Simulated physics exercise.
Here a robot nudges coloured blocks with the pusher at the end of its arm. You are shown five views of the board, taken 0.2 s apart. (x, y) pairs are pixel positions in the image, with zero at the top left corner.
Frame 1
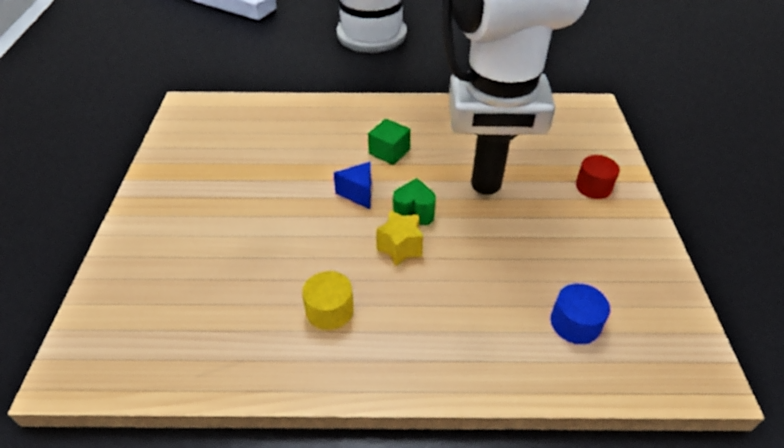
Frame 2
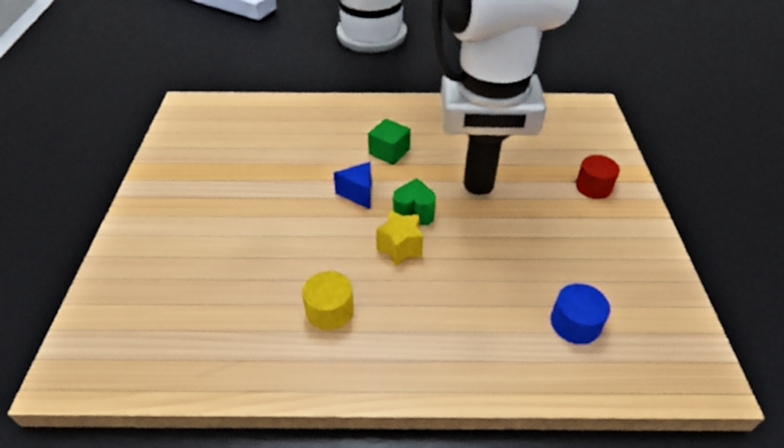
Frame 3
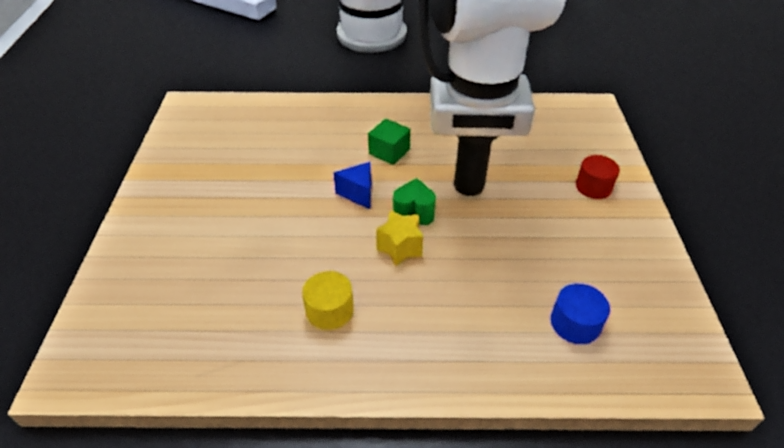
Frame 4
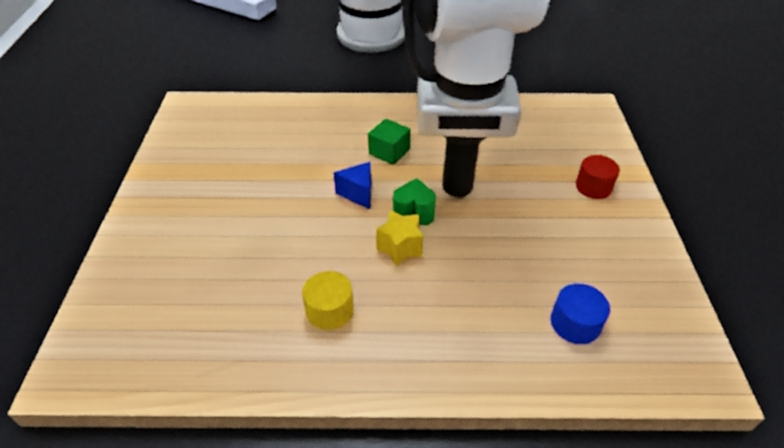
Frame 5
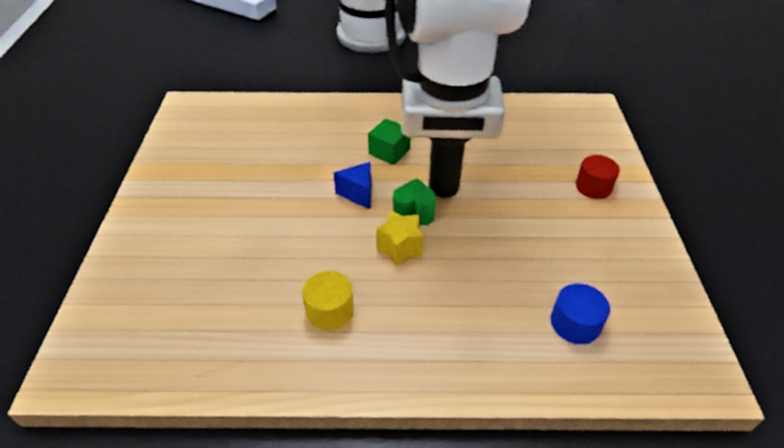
A robot arm with a black pusher slides a short way left across a wooden board, nearing the green heart-shaped block, while the yellow, blue, green and red blocks around it all stay still.
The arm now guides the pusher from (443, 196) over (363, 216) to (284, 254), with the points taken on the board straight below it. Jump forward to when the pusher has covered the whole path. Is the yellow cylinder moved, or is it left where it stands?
The block you're asking about stays where it is.
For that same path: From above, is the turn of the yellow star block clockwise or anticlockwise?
From the top: Counterclockwise.
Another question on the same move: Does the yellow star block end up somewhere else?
Answer: Yes.
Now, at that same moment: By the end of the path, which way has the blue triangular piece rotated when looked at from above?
The blue triangular piece rotates clockwise.
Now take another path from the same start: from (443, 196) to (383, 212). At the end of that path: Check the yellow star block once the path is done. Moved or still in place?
It is shifted.
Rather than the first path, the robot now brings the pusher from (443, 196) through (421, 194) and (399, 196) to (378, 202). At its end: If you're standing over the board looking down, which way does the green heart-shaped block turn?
The block spins anticlockwise.
What follows on the original path. One third of the way, pusher at (388, 200); yellow star block at (395, 232), turned 45° anticlockwise; green heart-shaped block at (376, 210), turned 45° anticlockwise.
Two thirds of the way, pusher at (335, 219); blue triangular piece at (348, 176), turned 55° clockwise; yellow star block at (393, 235), turned 65° anticlockwise; green heart-shaped block at (353, 226), turned 85° anticlockwise.
At the end, pusher at (282, 246); yellow cylinder unmoved; blue triangular piece at (348, 176), turned 55° clockwise; yellow star block at (393, 235), turned 65° anticlockwise; green heart-shaped block at (353, 226), turned 85° anticlockwise.
